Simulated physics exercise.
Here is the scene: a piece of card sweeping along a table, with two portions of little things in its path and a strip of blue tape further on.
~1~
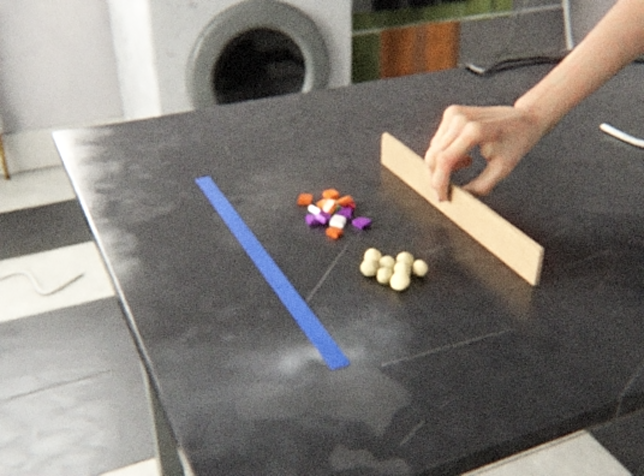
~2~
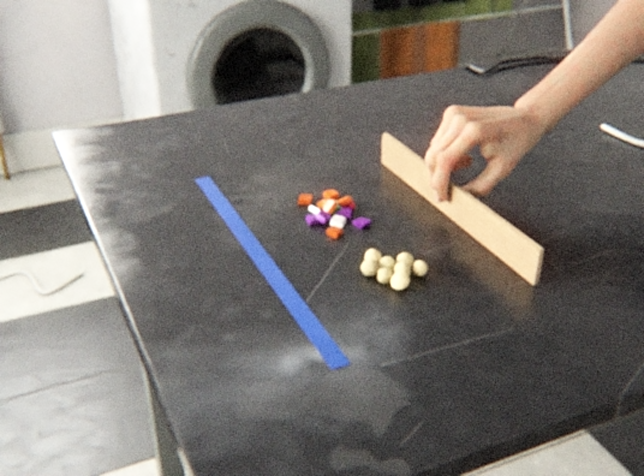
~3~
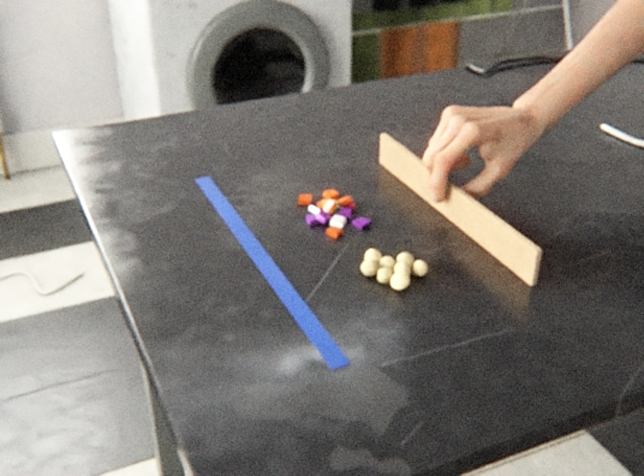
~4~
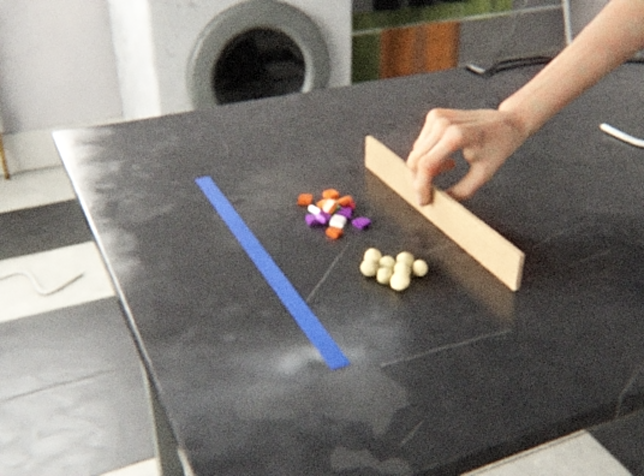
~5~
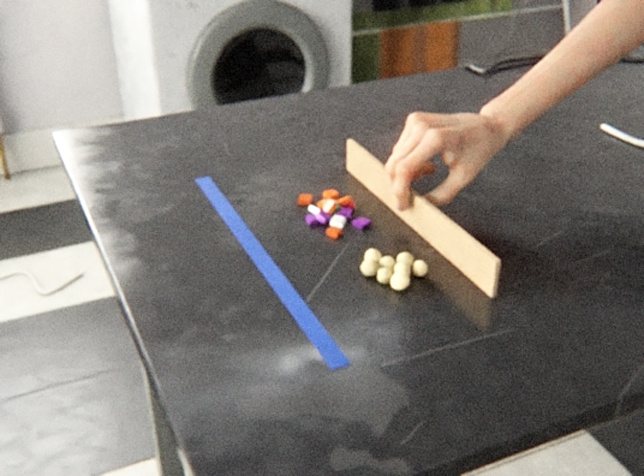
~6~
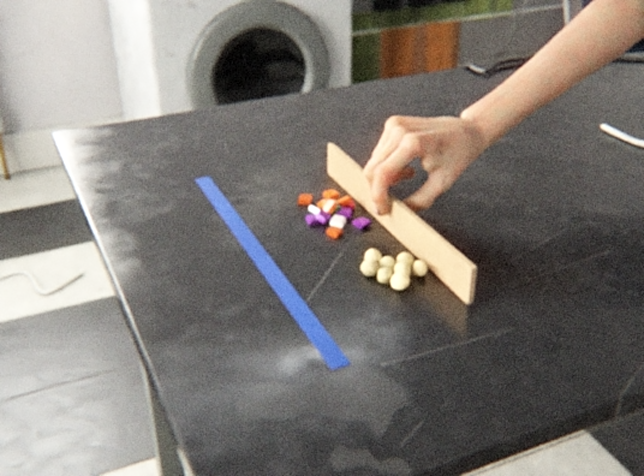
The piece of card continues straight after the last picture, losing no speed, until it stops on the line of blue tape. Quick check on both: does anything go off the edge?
The front batch is still fully up; the back batch is still fully up.
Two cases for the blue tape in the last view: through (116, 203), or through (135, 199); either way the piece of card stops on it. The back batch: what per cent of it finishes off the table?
With the first stop around 40 % ends off the table, and with the second around 0 %.
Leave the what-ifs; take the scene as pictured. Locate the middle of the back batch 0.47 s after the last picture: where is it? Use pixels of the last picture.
(284, 224), give or take.
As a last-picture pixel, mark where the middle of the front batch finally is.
It ends up centred around (259, 301) in the final picture.
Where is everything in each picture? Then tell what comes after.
In the first frame, piece of card at (526, 256), at rest; blue tape at (207, 185), well back from the edge; edge at (118, 294); front batch at (388, 265), a few macadamia nuts; back batch at (333, 209), a few mosaic tiles.
In the second frame, piece of card at (526, 256), at rest; back batch at (333, 209).
In the third frame, piece of card at (524, 256); front batch at (388, 265).
In the fourth frame, piece of card at (507, 261); back batch at (333, 209).
In the fifth frame, piece of card at (484, 267); front batch at (388, 265).
In the sixth frame, piece of card at (460, 273); blue tape at (207, 185); edge at (118, 294); front batch at (388, 265); back batch at (333, 209).
Then, 0.47 s after the last picture, piece of card still moving, near (320, 212); front batch all on the table, its front near (318, 287); back batch all on the table, its front near (267, 232).
Then, 0.95 s after the last picture, piece of card stopped at the blue tape; front batch all on the table, its front near (250, 302); back batch all on the table, its front near (198, 248).
Then, 1.23 s after the last picture, piece of card stopped at the blue tape; front batch all on the table, its front near (247, 313); back batch all on the table, its front near (198, 248).
At rest, piece of card stopped at the blue tape; front batch all on the table, its front near (247, 313); back batch all on the table, its front near (198, 248).
